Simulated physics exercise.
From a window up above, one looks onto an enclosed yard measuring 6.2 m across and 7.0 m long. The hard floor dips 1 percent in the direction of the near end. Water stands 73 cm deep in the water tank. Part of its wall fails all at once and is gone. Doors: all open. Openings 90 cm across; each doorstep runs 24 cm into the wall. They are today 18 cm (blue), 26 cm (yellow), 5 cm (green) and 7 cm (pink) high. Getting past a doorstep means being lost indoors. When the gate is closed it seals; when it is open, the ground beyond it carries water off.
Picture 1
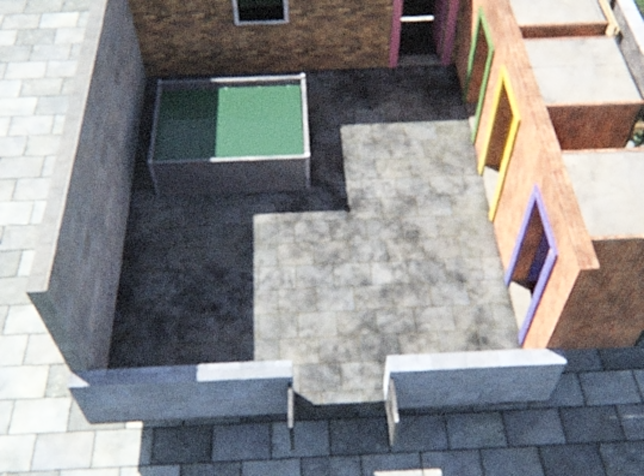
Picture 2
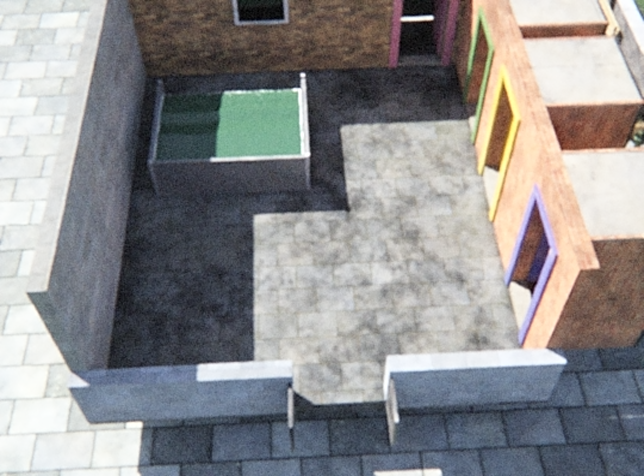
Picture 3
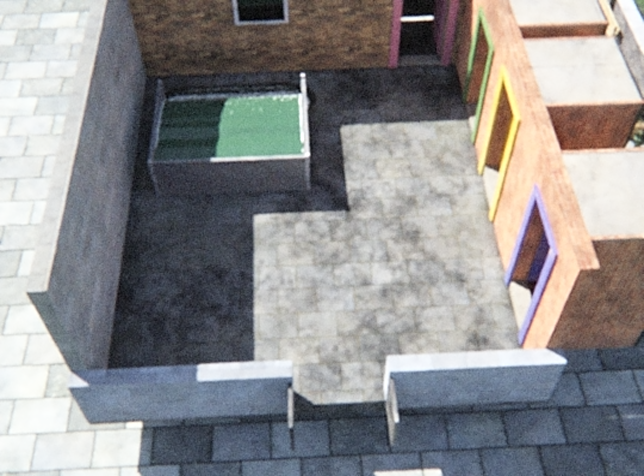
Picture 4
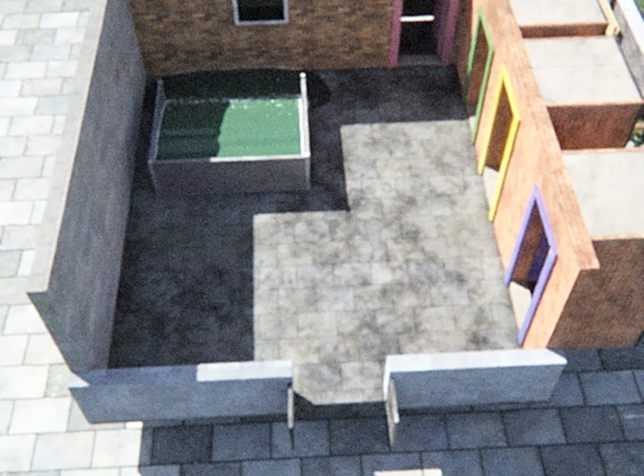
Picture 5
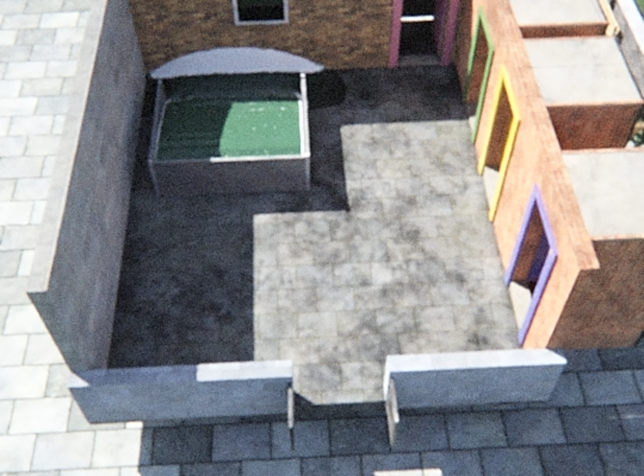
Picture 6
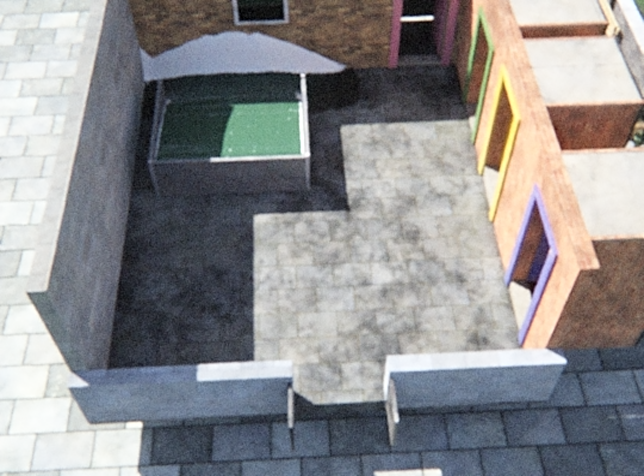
Water pours out behind the green tank and spreads along the brick back wall.
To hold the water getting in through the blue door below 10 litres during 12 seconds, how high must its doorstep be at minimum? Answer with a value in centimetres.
10.5 cm.
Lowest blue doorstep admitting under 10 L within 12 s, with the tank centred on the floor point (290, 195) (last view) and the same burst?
Minimum: Approx. 11.5 cm.
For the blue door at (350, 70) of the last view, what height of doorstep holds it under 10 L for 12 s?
You'd want it roughly 15 cm high.
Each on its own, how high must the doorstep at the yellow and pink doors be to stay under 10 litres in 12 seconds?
About 6.5 cm at yellow and 18 cm at pink.
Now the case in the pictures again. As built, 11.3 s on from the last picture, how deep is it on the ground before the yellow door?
4.5 cm.
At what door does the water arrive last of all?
Coming last is the blue one.
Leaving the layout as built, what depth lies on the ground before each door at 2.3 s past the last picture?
Lab note, cm: Blue 0; yellow 9; green 19; pink 13.
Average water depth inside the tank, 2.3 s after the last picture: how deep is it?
Around 26 centimetres.
Then, 0.7 s after the last picture water covers 15 % of the floor, deepest (62 cm) near (147, 81); it has not reached the blue door.
Then, 2.3 s after the last picture water covers 45 % of the floor, deepest (30 cm) near (448, 81); it has not reached the blue door.
Then, 11.3 s after the last picture water covers 90 % of the floor, deepest (12 cm) near (116, 313); 10 cm at the blue door, 0 litres in over its 18 cm doorstep.
At the blue door as built, the water peaked near 14 cm, 8.3 s after the last picture.
With a doorstep of 9.5 cm, 15 litres would have come in within the 12 s; with 13 cm, 1 litre. So under 10 litres takes about 10.5 cm.
